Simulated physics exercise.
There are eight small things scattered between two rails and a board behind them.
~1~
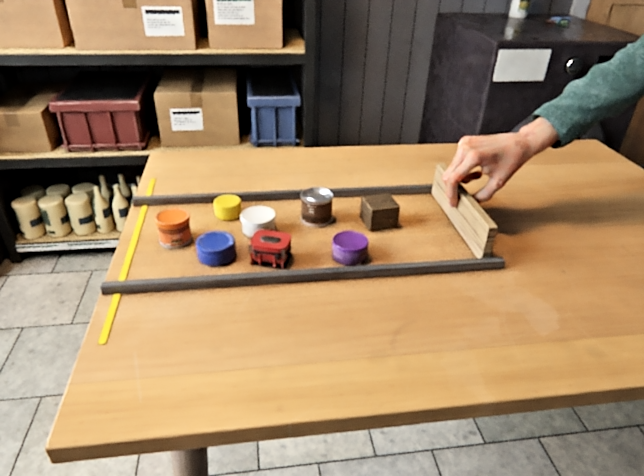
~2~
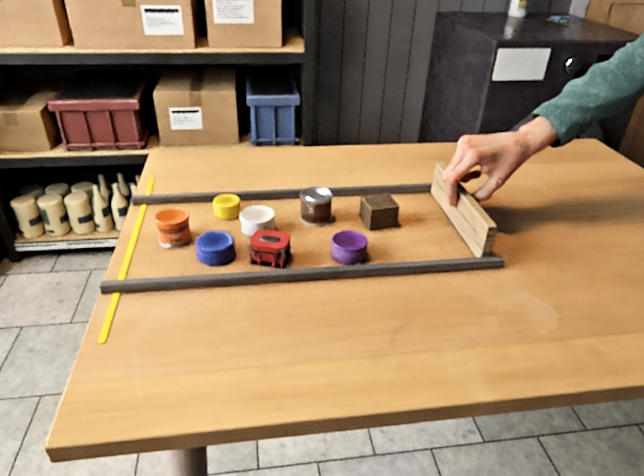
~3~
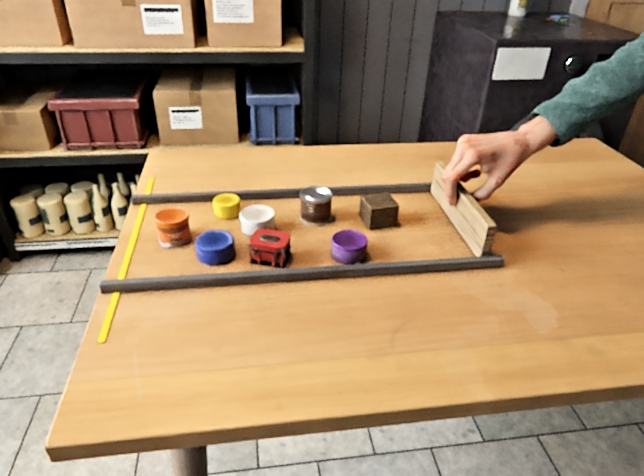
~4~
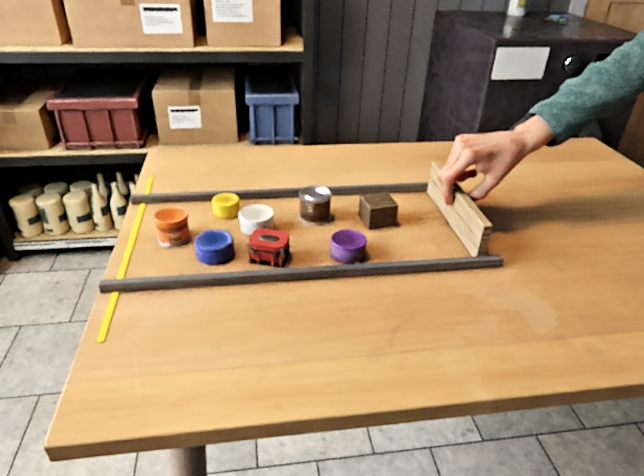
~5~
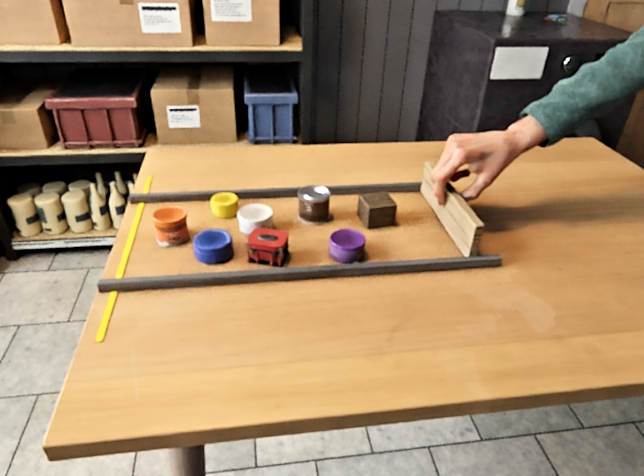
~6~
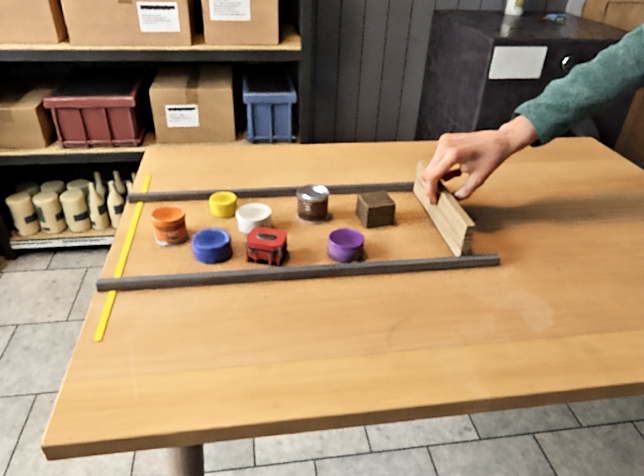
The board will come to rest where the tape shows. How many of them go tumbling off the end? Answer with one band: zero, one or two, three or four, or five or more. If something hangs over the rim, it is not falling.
Five or more.
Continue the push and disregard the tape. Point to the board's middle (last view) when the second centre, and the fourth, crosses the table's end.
First about (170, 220), next about (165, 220).
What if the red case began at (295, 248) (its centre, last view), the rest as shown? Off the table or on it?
From there it falls.
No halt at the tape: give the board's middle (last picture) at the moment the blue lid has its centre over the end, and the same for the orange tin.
Around (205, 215) first and around (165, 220) second.
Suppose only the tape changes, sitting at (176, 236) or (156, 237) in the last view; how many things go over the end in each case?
Down on the floor: 1 and 4.
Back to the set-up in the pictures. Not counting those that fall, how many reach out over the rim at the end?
1, I think.
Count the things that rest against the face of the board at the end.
That number would be 1.
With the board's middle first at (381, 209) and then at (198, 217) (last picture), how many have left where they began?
At the first point the count is 1, at the second it's 8.
Early on, none off yet; orange tin at rest near (170, 225); blue lid at rest near (212, 245); yellow lid at rest near (224, 205).
A while later, none off yet; orange tin travelled a little near (151, 225); blue lid travelled well along near (143, 249); yellow lid travelled well along near (177, 201).
Finally, the number that fall off is five or more; lost, black block, purple tub, brown tin, red case, white tin, blue lid and orange tin.
